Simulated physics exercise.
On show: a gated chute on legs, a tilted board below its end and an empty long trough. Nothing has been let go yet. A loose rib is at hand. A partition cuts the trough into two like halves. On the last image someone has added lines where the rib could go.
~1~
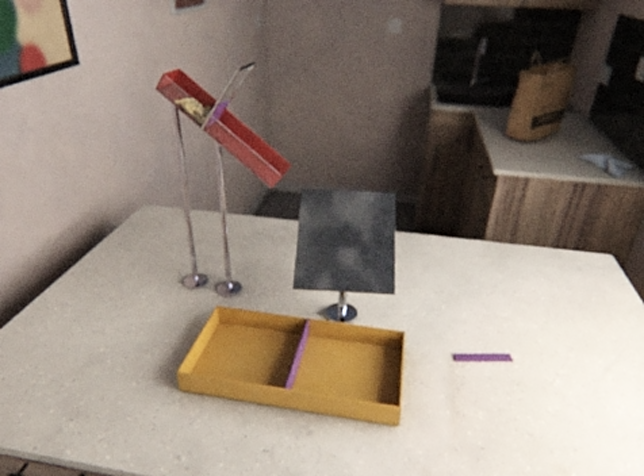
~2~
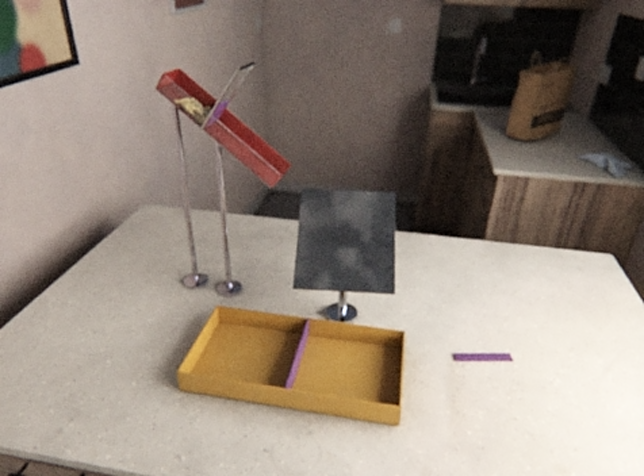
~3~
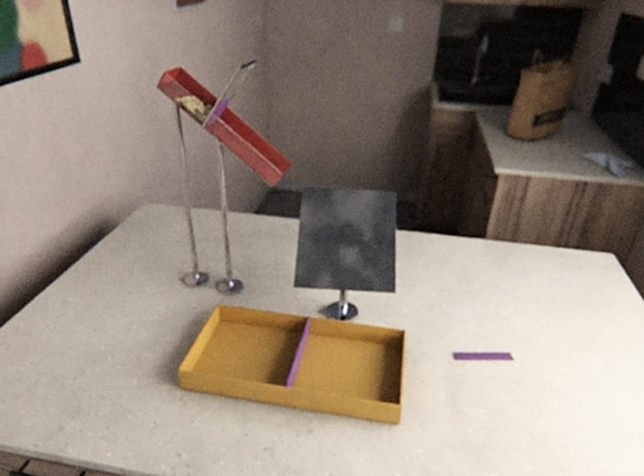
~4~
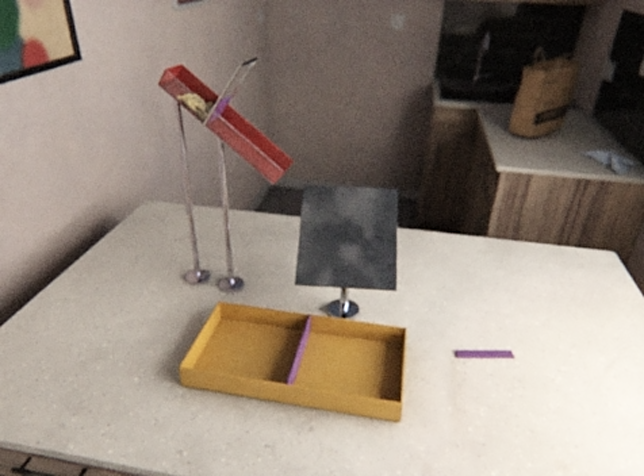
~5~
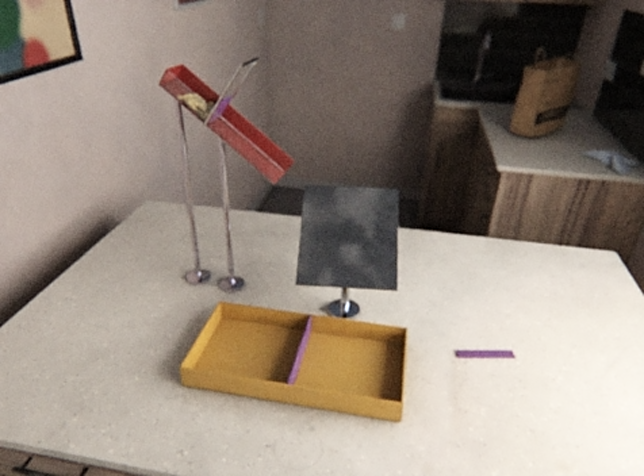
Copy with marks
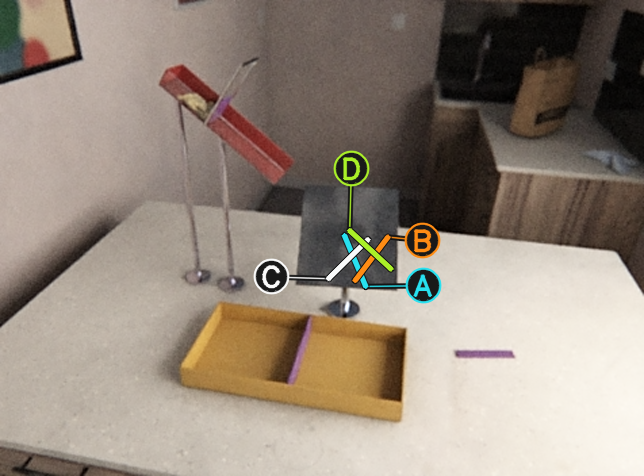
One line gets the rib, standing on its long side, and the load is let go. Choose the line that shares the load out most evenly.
Use line C.
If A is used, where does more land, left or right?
More lands on the right.
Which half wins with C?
More lands on the left.
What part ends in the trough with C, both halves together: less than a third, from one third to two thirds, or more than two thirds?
It is more than two thirds.
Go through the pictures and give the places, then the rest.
Load behind the gate at (200, 113), soya beans; lip of the chute at (277, 183), sloping fairly steeply, in the first picture.
Middle of the board at (346, 238), tilted fairly steeply; middle of its low edge at (344, 291); of its high edge at (348, 191), in the second picture.
Front corners of the trough at (178, 370) and (401, 406); front end of its middle wall at (286, 387); gate still shut at (222, 105), in the third picture.
Middle of the load at (202, 109); lip at (279, 179), in the fourth picture.
Middle of the load at (203, 108); lip at (280, 179), in the fifth picture.
On the marked copy, line A from (344, 235) to (365, 286); line B from (387, 237) to (355, 280); line C from (368, 239) to (328, 278); line D from (349, 230) to (390, 268).
If A is chosen, of what is caught, none in the left half, all in the right.
If B is chosen, of what is caught, none in the left half, all in the right.
If C is chosen, of what is caught, about two thirds in the left half, about a third in the right.
If D is chosen, of what is caught, none in the left half, all in the right.
